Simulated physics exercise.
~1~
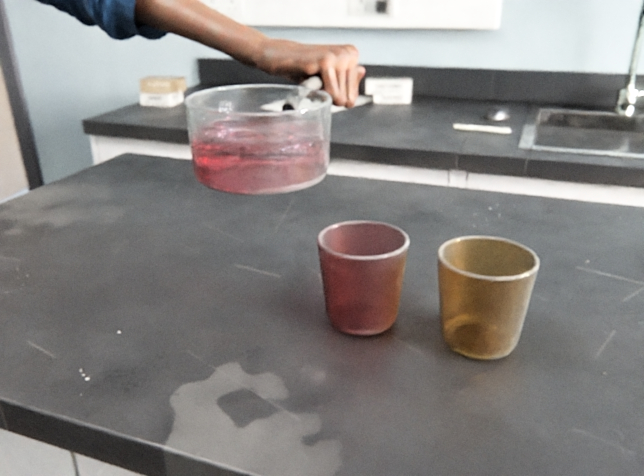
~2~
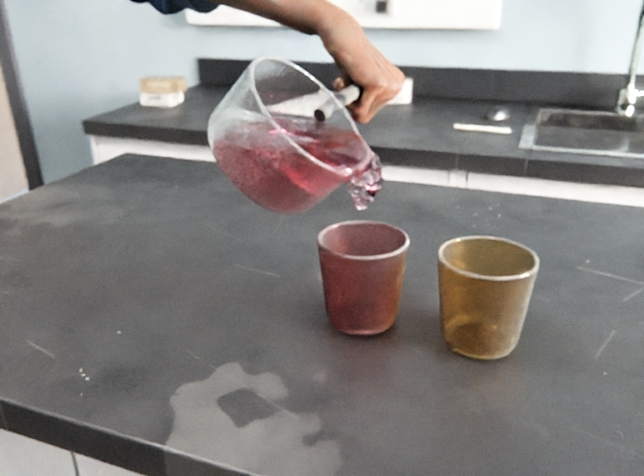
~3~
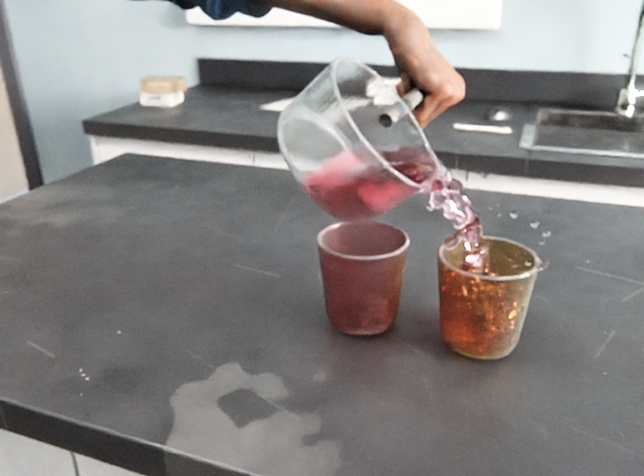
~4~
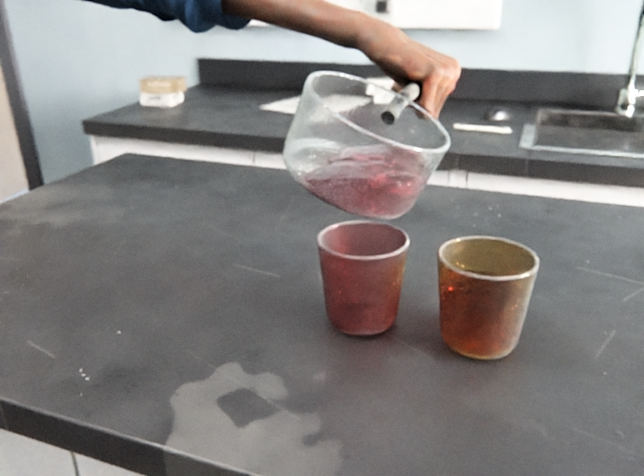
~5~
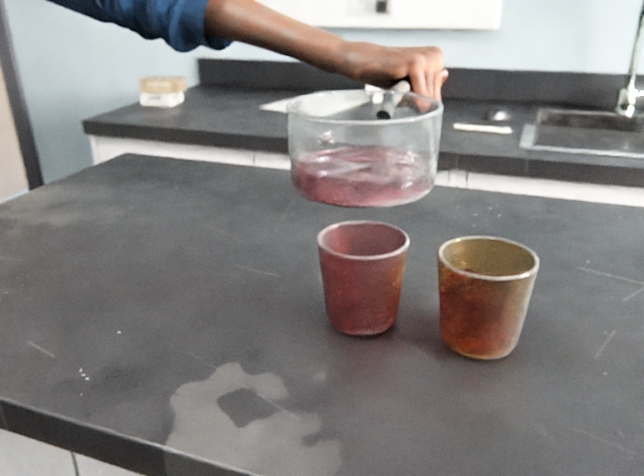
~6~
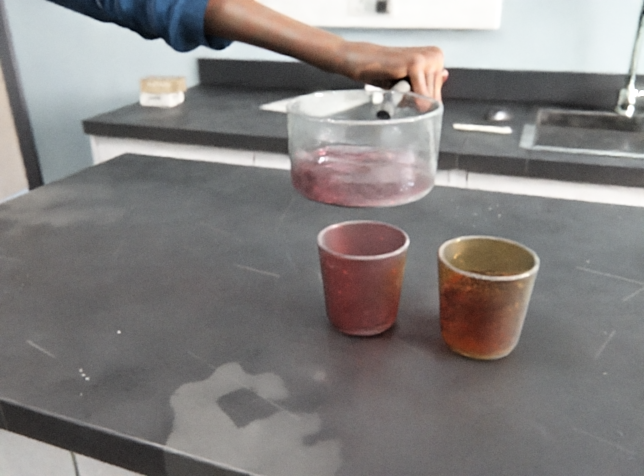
A clear glass pot of pink-red liquid hangs from a hand above a dark, scuffed kitchen counter, seen from slightly above by a still camera. Below it stand two tumblers, a reddish one on the left and an amber one on the right, with a sink and faucet behind. The hand tips the pot to the right until liquid begins to spill from its lip, then sweeps it rightward. A stream splashes into the amber tumbler, scattering droplets. The hand levels the pot and holds it still, less full, while the amber tumbler now holds reddish liquid.
